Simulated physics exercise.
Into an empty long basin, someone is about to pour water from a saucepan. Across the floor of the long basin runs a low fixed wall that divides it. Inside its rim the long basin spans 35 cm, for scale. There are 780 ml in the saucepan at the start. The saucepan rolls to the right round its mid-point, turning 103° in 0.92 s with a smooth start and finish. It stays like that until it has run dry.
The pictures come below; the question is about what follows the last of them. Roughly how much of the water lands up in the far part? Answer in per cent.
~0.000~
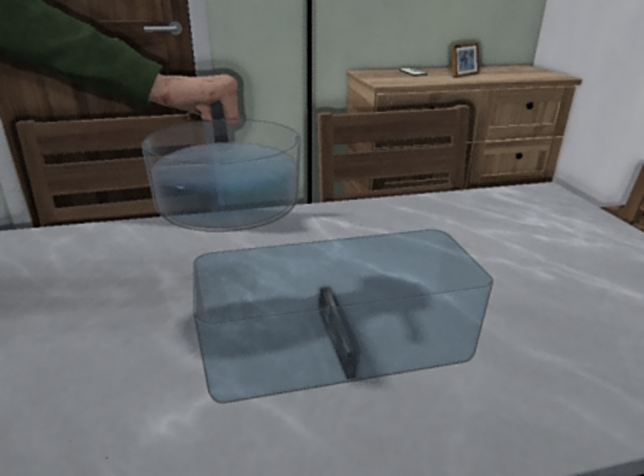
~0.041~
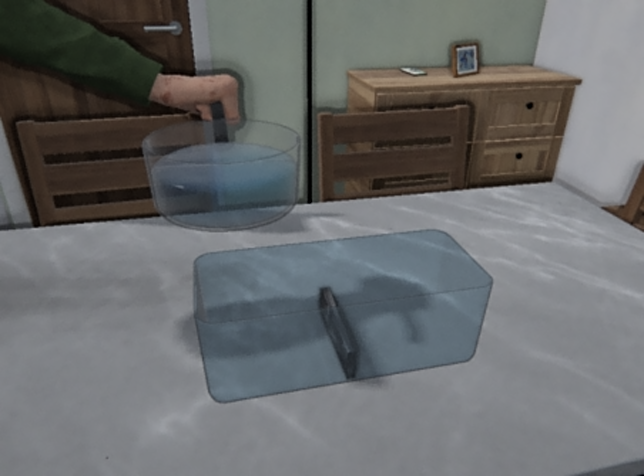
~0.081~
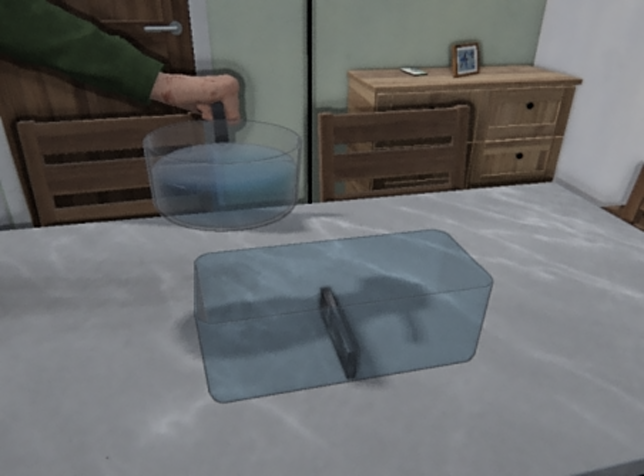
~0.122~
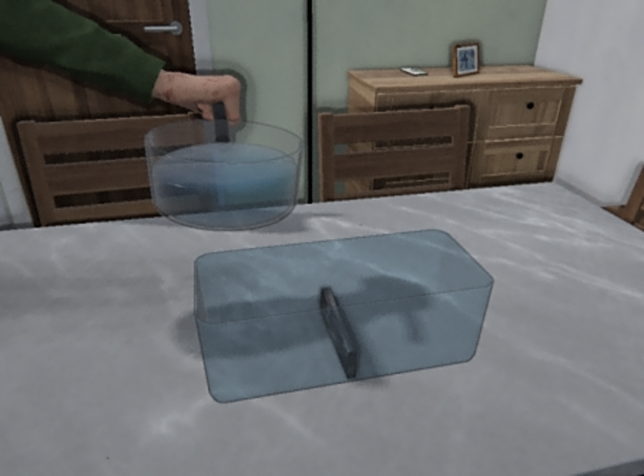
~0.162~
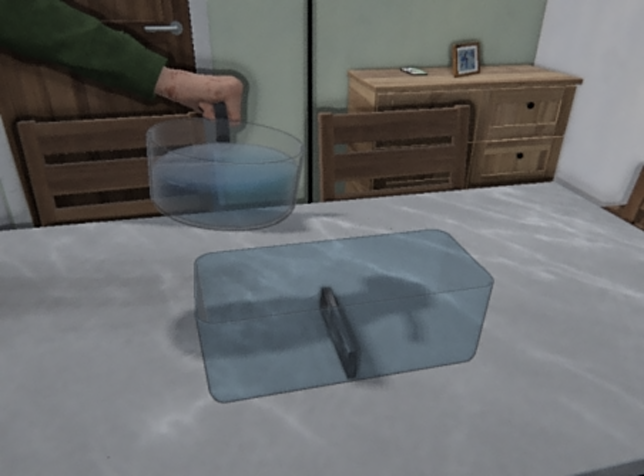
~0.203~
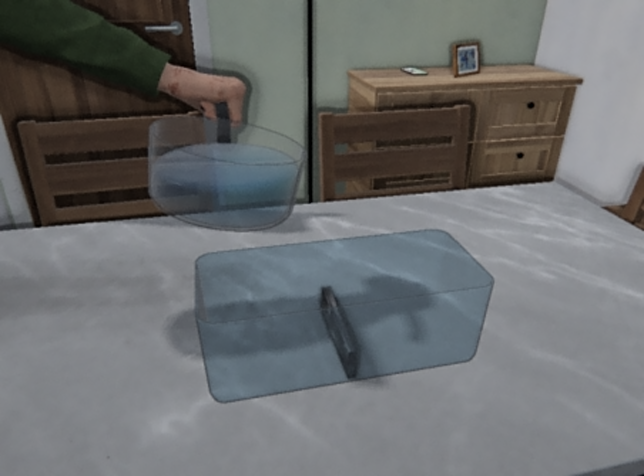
Around 51 %.
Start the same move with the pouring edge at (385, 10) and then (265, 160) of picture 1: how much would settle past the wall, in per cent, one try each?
Try 1: Approx. 90 %; try 2: Approx. 5 %.
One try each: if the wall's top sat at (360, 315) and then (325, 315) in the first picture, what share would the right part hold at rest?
Result: 10 per cent, then 65 per cent.
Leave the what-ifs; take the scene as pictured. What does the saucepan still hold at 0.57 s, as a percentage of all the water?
Portion remaining: Approx. 56 per cent.
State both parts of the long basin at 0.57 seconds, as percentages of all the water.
About 3 % left, 5 % right.
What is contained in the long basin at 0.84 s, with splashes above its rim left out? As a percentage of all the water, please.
Close to 80 in a hundred.
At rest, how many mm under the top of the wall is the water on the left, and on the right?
It's around 28 mm on the left side and around 28 mm on the right side.
Then, 0.57 s in, the tilt is 70° and 56 per cent is still to pour, 3 is left of the wall and 5 right of it.
Then, 0.84 s in, the tilt is 101° and 11 per cent is still to pour, 28 is left of the wall and 51 right of it.
Then, 1.12 s in, the tilt is 103° and 1 per cent is still to pour, 46 is left of the wall and 51 right of it.
Then, 1.42 s in, the tilt is 103° and 0 per cent is still to pour, 48 is left of the wall and 51 right of it.
Finally, 48 per cent lies left of the wall, 51 right of it and 1 outside.
